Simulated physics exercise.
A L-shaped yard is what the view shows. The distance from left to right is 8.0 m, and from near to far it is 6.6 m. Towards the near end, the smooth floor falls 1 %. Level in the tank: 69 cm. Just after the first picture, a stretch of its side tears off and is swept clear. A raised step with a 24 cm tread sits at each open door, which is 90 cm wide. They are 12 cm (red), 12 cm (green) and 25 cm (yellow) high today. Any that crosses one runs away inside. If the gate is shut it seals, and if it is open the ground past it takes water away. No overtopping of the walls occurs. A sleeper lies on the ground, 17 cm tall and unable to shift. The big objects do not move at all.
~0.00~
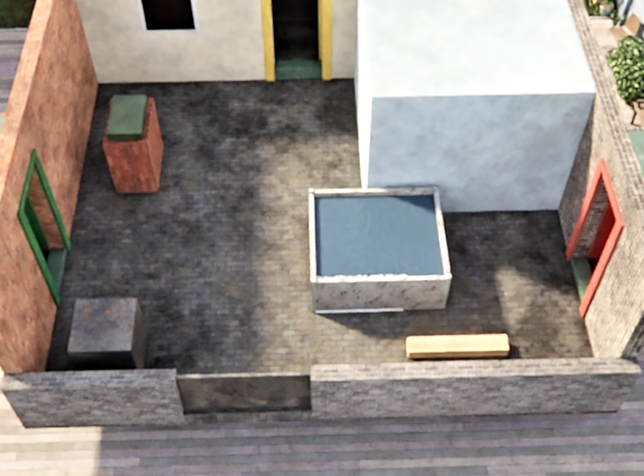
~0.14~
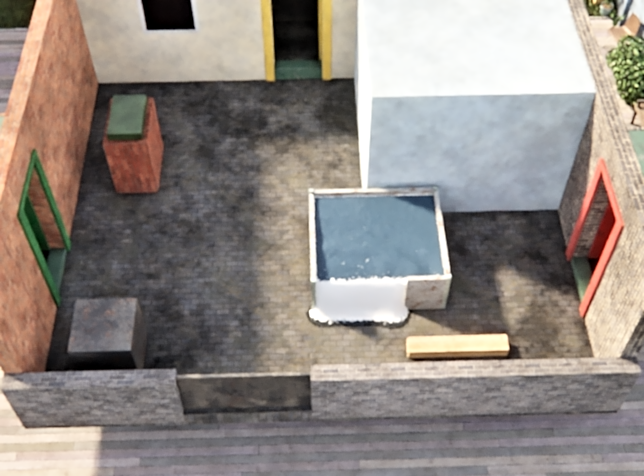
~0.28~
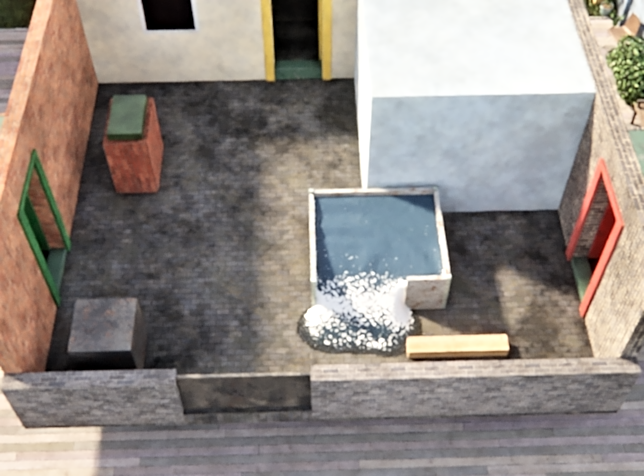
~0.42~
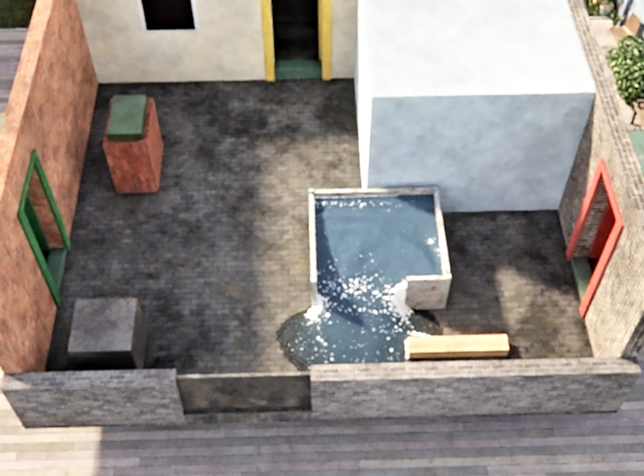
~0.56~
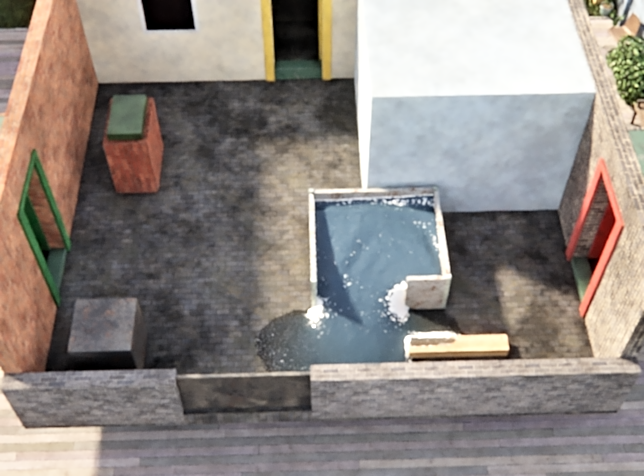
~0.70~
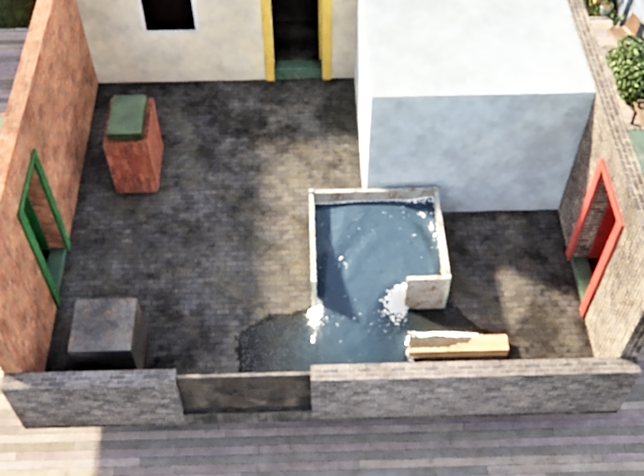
In the video, part of the near side of a water-filled tank in a walled yard breaks away, and water pours out, foaming, then spreads across the dark paved floor to the left and right, reaching around a wooden beam.
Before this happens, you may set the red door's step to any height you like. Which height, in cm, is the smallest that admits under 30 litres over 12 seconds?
The smallest is close to 6 cm.
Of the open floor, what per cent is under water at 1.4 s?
Some 20 in a hundred.
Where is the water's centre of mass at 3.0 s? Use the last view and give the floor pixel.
Centre estimate: (337, 323) px, approximately.
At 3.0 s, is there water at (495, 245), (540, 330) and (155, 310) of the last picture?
Point by point: Bone dry, then soaked, then soaked.
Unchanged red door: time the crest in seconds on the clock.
I'd say near 7.5 seconds.
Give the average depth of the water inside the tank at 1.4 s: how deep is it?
About 37 cm.
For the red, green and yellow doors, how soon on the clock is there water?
Arrival times: Red 1.8 seconds, green 2.8 seconds, yellow 7.0 seconds.
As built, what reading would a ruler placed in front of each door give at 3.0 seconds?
Red door 9 cm, green door 2 cm, yellow door 0 cm.
After 1.4 s water covers 20 % of the floor, deepest (48 cm) near (345, 383); it has not reached the red door.
After 3.0 s water covers 40 % of the floor, deepest (36 cm) near (598, 388); 9 cm at the red door, 0 litres in over its 12 cm step.
After 12.0 s water covers 100 % of the floor, deepest (12 cm) near (359, 216); 8 cm at the red door, 1 litre in over its 12 cm step.
At the red door as built, the water arrived by 1.9 s and peaked near 10 cm at 7.6 s.
Run again over the same 12 s with other heights there, 43 litres in over 5 cm, 21 litres over 6.5 cm. The limit of 30 litres is kept from about 6 cm up.
